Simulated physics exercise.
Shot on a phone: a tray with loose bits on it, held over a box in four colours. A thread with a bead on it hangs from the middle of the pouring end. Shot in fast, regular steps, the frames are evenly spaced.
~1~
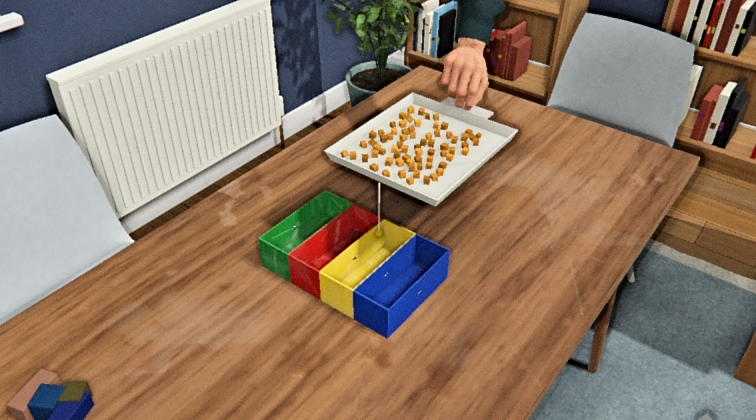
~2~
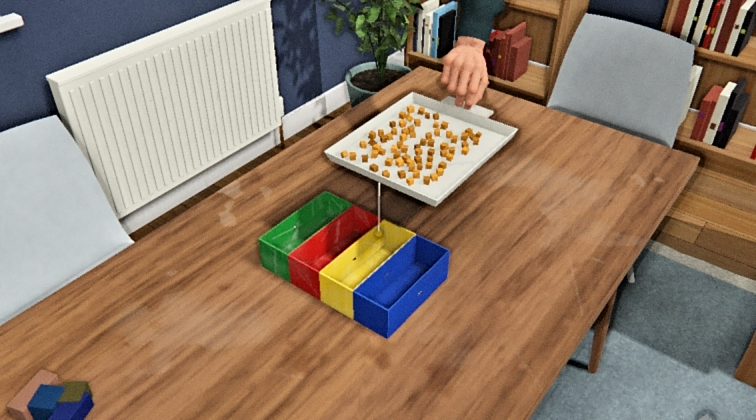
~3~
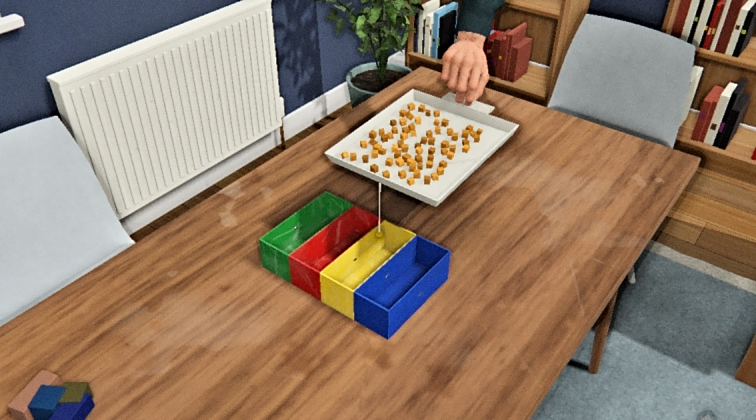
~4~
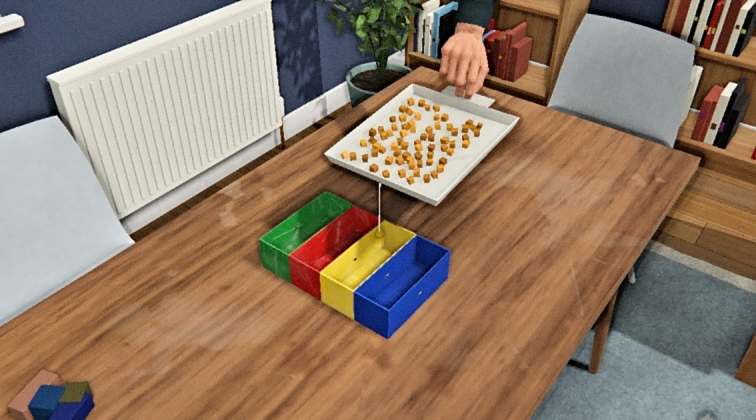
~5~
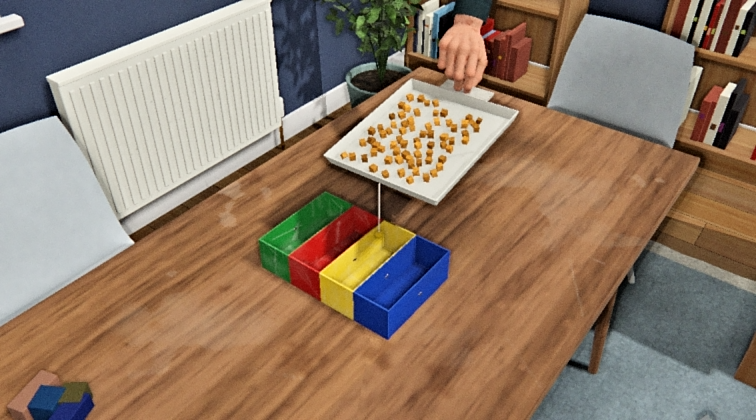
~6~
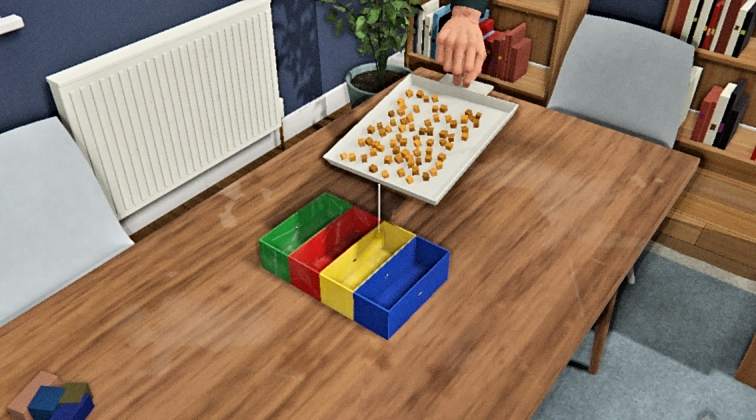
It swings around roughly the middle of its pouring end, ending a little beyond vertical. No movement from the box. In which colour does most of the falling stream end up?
Most of the stream ends up in the red cell.
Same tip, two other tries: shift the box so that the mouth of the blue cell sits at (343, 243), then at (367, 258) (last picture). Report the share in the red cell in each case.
In order: 0 percent and 30 percent.
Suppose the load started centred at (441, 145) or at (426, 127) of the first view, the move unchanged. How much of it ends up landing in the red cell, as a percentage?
First case: Close to 40 %; second case: Close to 50 %.
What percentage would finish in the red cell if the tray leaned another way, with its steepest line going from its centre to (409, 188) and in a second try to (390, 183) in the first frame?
Somewhere close to 0 % the first time, 20 % the second.
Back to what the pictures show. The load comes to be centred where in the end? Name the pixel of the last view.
About (329, 269).
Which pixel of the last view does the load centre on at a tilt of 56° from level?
I'd mark the middle close to (371, 159).
Shortly afterwards, tray tipped steeply; the whole lot on the tray.
Next, tray tipped right over; near two thirds on the tray; only a few in the green cell; only a few in the blue cell; near a third falling or outside the box.
Some moments later, tray tipped past a quarter turn; near half in the red cell; near a quarter in the green cell; near a quarter in the yellow cell; a little in the blue cell.
In the end, tray tipped past a quarter turn; near half in the red cell; near a quarter in the green cell; near a quarter in the yellow cell; a little in the blue cell.
